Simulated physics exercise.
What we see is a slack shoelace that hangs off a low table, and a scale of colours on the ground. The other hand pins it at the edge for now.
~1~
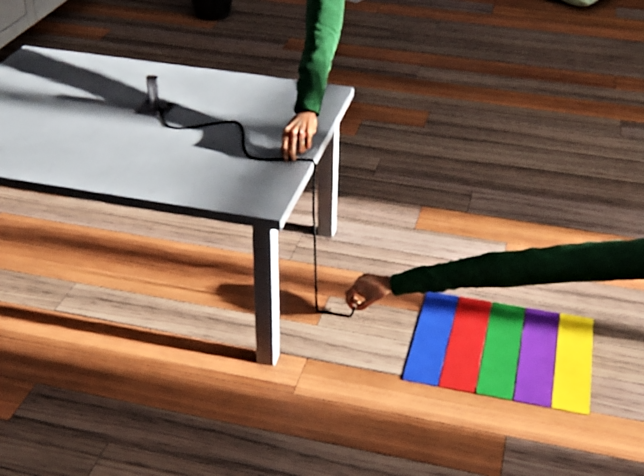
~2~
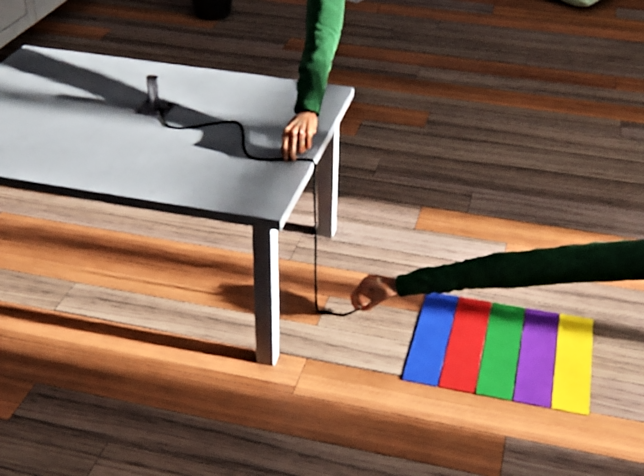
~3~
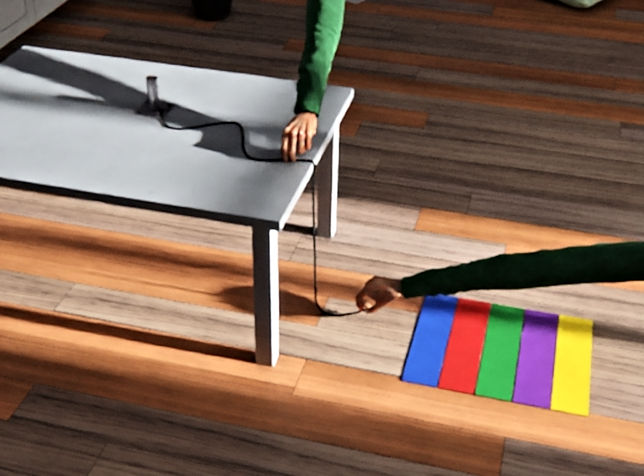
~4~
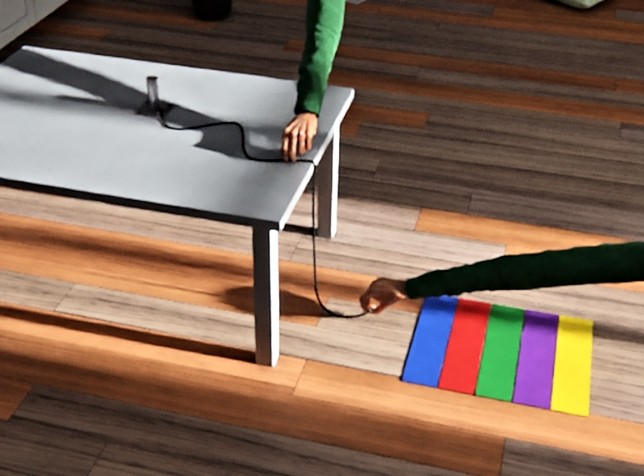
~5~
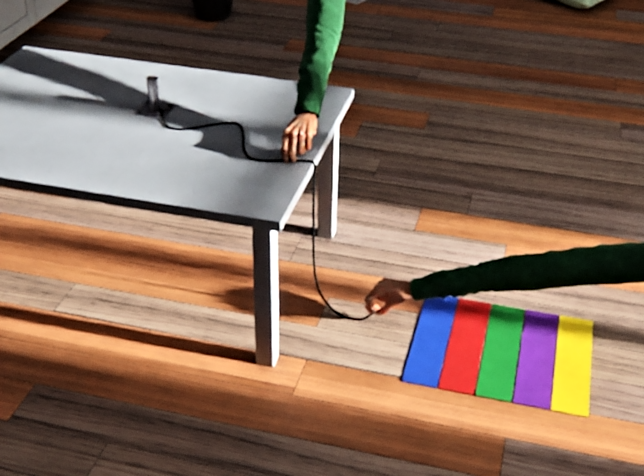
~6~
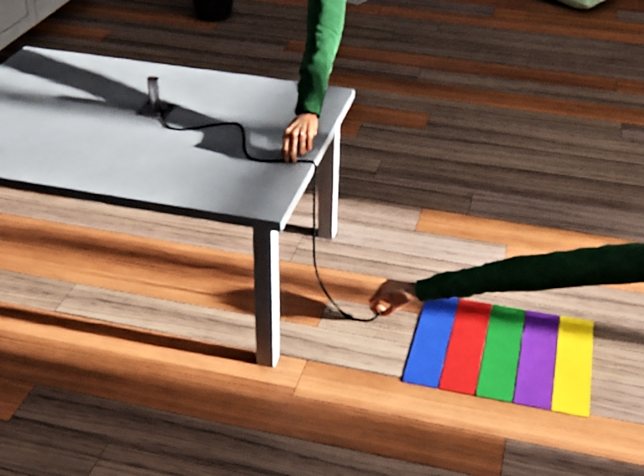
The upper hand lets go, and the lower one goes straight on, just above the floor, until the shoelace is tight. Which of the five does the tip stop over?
It halts on the purple strip.
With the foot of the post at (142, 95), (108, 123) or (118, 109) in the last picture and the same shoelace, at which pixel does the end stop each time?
Try by try, around (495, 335), (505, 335) and (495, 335).
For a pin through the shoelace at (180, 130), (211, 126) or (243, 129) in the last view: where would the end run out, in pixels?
About (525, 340), (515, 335) and (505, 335).
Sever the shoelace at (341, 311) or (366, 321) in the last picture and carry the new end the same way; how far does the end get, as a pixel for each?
Near (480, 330) and (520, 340).
Soon after, end near (478, 331); over red.
Then, end near (520, 338); over green.
At full stretch, end near (543, 342); over purple. Over purple.
